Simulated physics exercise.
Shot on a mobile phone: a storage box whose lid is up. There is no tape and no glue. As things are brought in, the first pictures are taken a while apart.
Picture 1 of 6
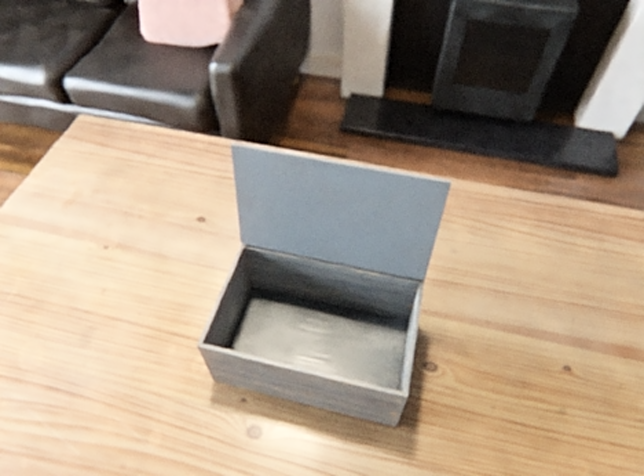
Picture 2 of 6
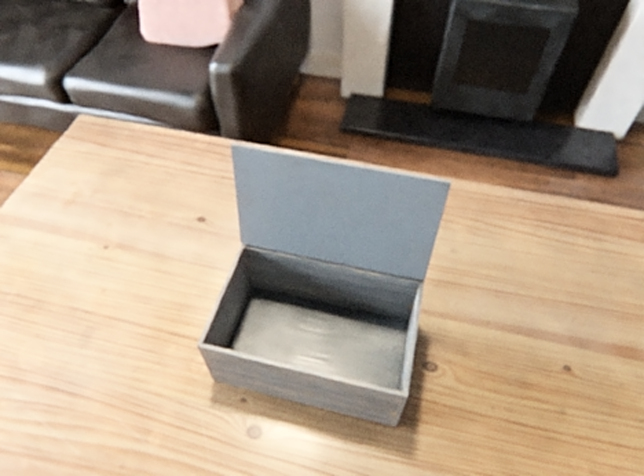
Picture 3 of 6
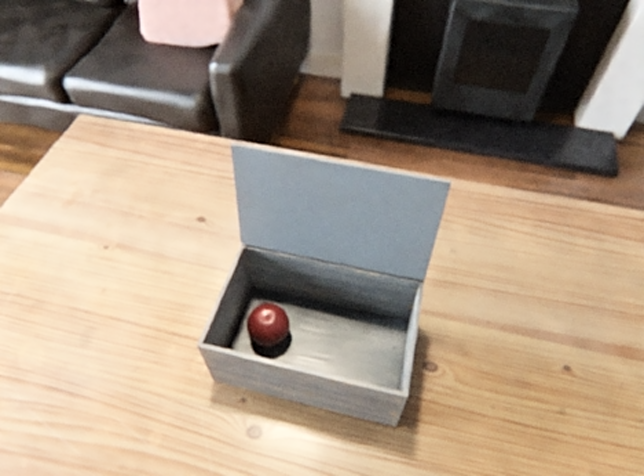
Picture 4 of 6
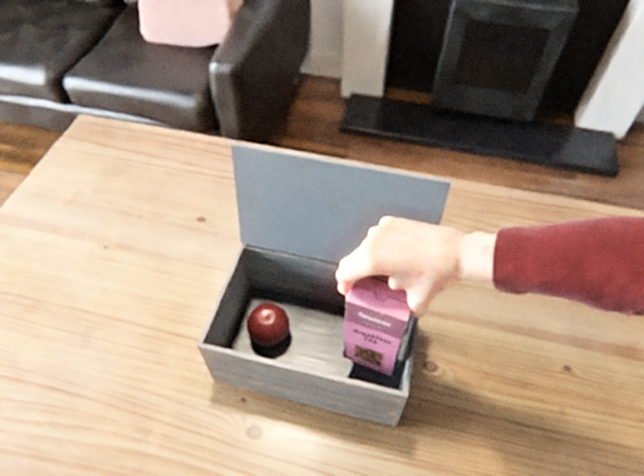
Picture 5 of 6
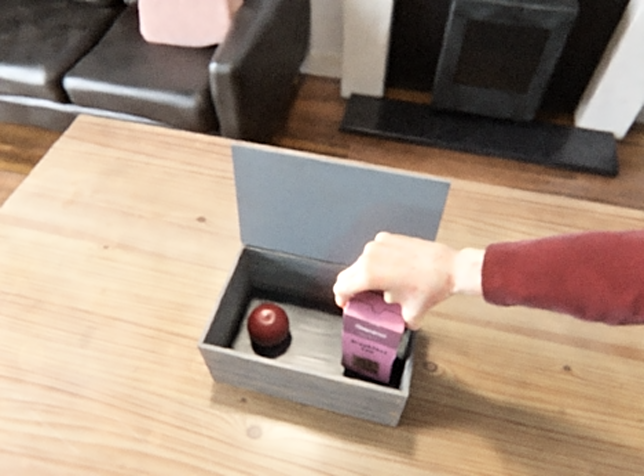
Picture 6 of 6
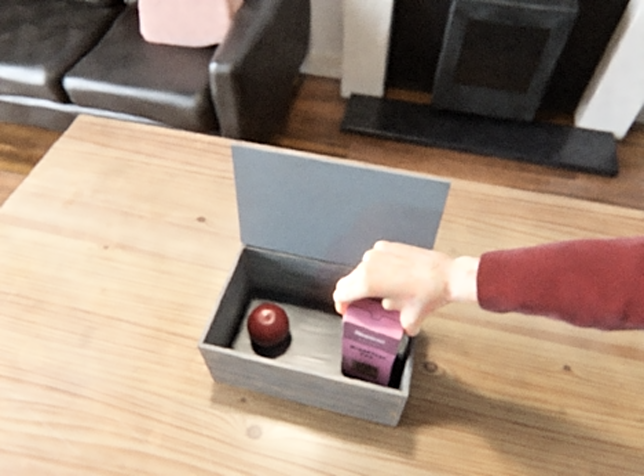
A red apple appears in the left side of an empty grey box, then a hand in a red sleeve lowers a pink carton into the right side, keeping hold of its top. The box stands with its lid up on a pale wooden table, seen from above by a still camera. Behind are a dark leather sofa with a pink cushion and a black stove.
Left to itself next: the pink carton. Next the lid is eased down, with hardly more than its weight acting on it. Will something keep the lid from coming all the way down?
Yes, it stays propped open.
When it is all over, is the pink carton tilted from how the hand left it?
Well, the pink carton stays just as set.
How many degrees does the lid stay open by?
It stays some 40° above the rim.
Then, 1.10 s past the last view, lid starting down.
Then, 1.60 s past the last view, lid 60° above the rim.
Then, 2.80 s past the last view, lid 42° above the rim.
Finally, lid 39° above the rim; both still in place. Final places as the last picture's camera would see them, pink carton near (371, 341).
